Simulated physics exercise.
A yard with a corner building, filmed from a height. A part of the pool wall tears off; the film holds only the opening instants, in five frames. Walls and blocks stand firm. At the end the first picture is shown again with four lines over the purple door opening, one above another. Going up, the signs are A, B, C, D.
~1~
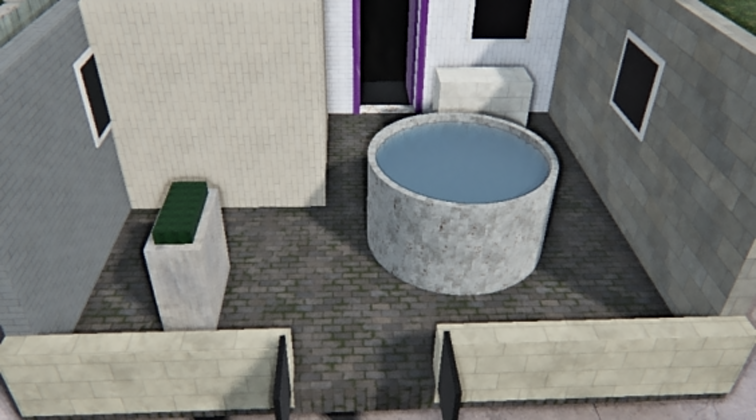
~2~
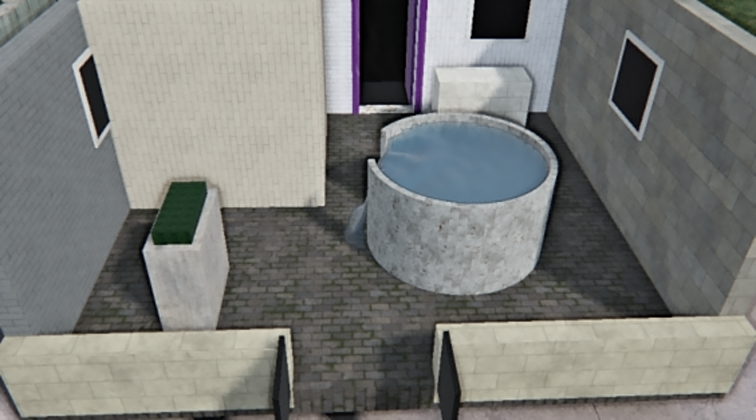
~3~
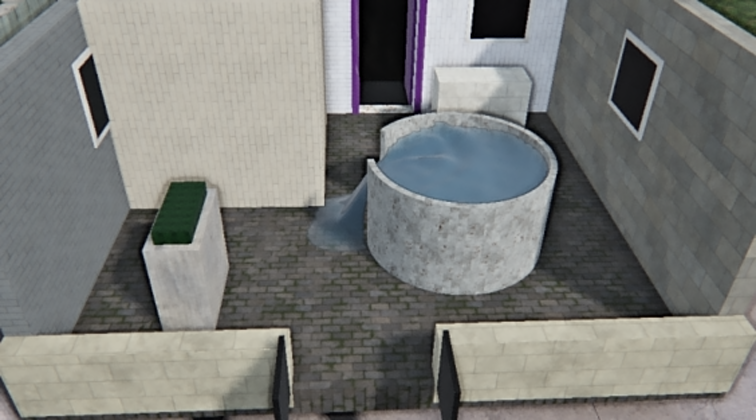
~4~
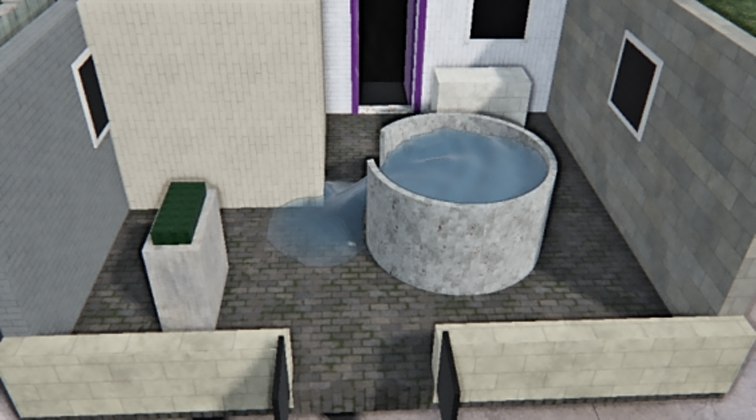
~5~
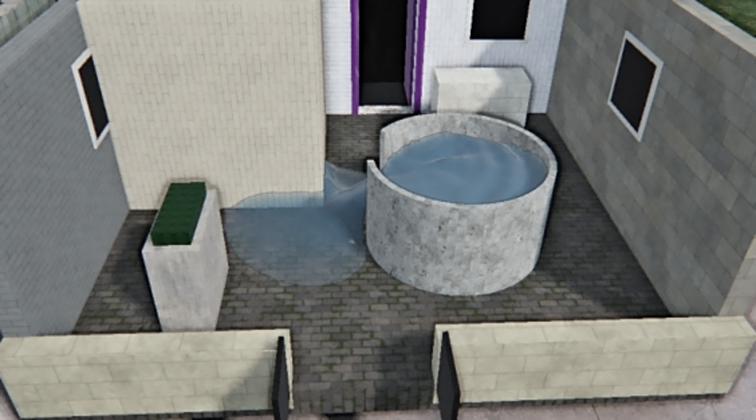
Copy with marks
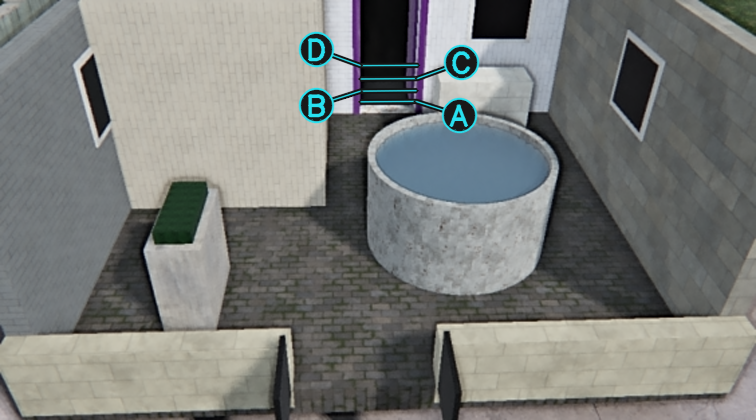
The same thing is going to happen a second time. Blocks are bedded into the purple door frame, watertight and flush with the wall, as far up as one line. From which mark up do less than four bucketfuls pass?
Use mark A.
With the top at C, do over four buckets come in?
No.
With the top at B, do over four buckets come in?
No, not at all.
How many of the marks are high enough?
All of them.
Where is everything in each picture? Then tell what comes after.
The first frame shows water in the pool at rest, its middle at (461, 160); foot of the purple doorway at (388, 113); open gate at (364, 322).
In the second frame, 1 % of the ground under water, visible out to (357, 243).
In the third frame, 3 % of the ground under water, visible out to (316, 237).
In the fourth frame, 7 % of the ground under water, visible out to (279, 207).
In the fifth frame, 12 % of the ground under water, visible out to (245, 204).
In cyan, A at (388, 101); B at (388, 90); C at (388, 78); D at (389, 65); from the bottom up A, B, C, D.
With A, a bucket or two gets in.
With B, nothing gets over.
With C, nothing gets over.
With D, nothing gets over.
